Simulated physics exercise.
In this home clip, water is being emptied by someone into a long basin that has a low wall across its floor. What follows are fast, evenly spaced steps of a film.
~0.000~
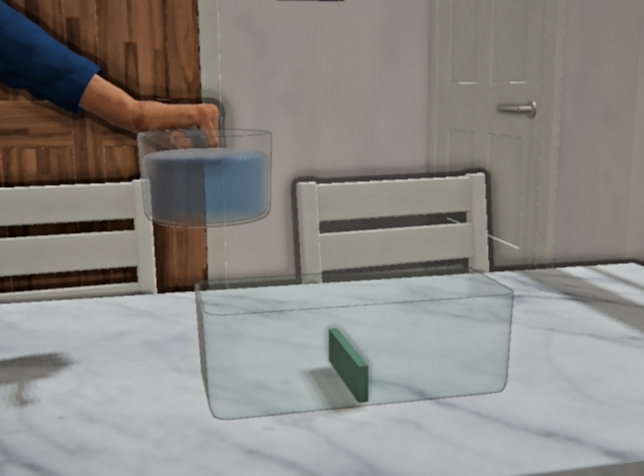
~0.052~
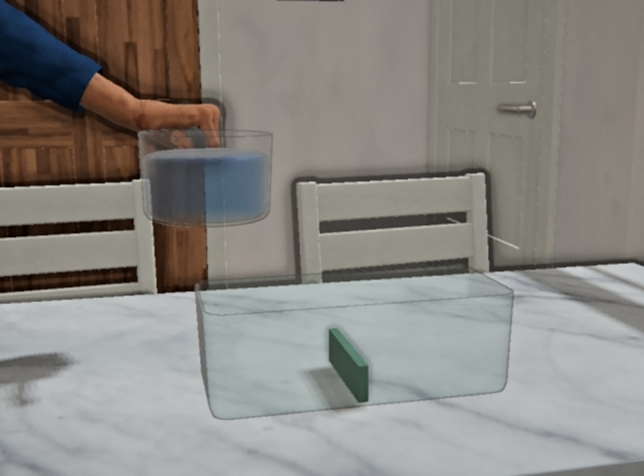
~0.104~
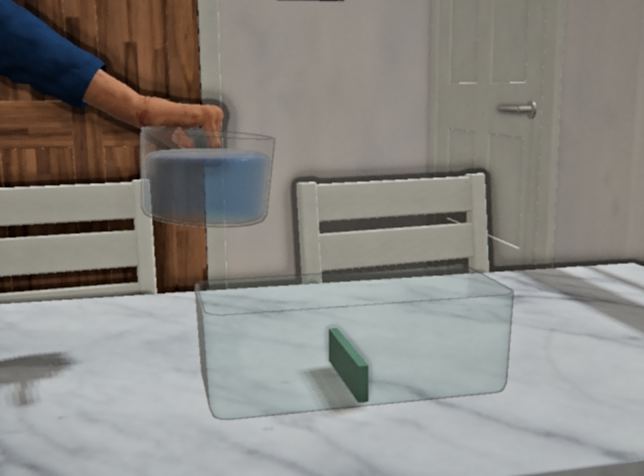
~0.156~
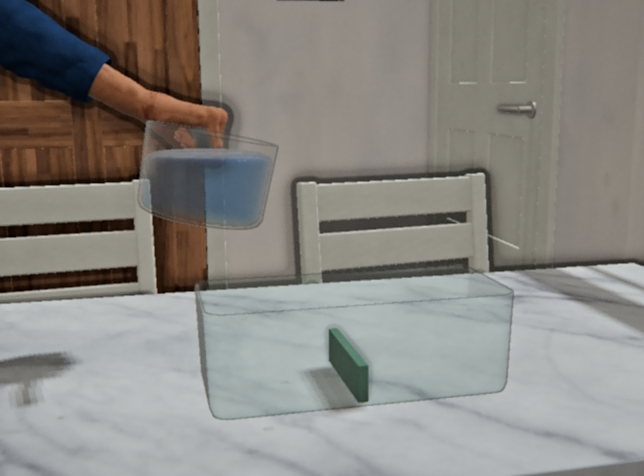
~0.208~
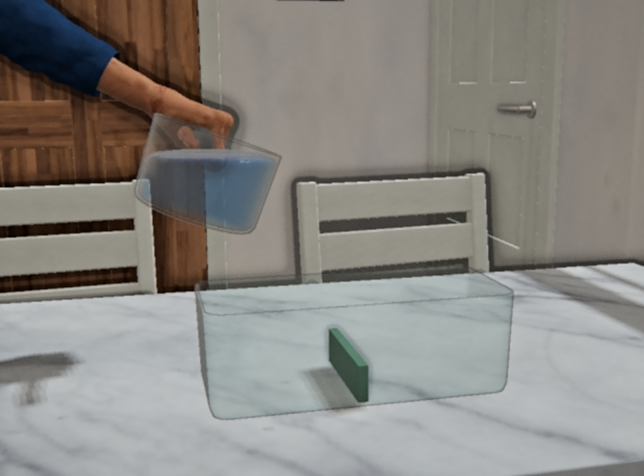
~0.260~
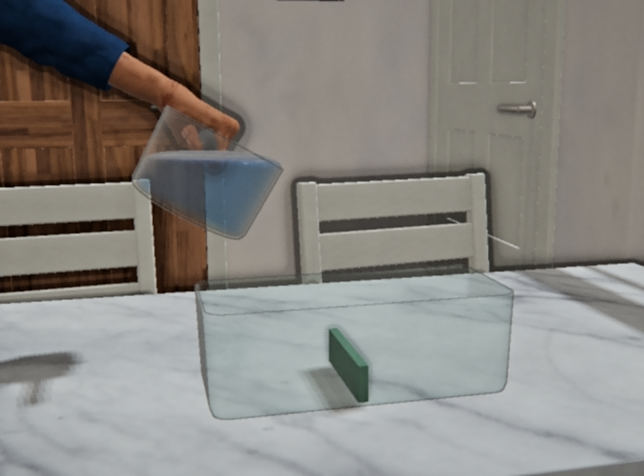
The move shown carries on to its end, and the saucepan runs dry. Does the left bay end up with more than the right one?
Yes.
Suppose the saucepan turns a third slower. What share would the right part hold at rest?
Around 35 percent ends up there.
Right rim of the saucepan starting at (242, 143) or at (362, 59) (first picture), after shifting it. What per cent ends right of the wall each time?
10 and 85 per cent.
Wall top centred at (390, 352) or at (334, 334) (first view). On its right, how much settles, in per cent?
Note - case one near 20 %, case two near 35 %.
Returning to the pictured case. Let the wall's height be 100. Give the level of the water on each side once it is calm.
It settles around 70 on the left side and around 20 on the right side.
By 0.54 s the tilt is 86° and 49 per cent is still to pour, 13 is left of the wall and 4 right of it.
By 0.75 s the tilt is 98° and 14 per cent is still to pour, 56 is left of the wall and 20 right of it.
By 0.96 s the tilt is 98° and 3 per cent is still to pour, 69 is left of the wall and 21 right of it.
By 1.20 s the tilt is 98° and 1 per cent is still to pour, 74 is left of the wall and 23 right of it.
At rest 75 per cent lies left of the wall, 23 right of it and 2 outside.
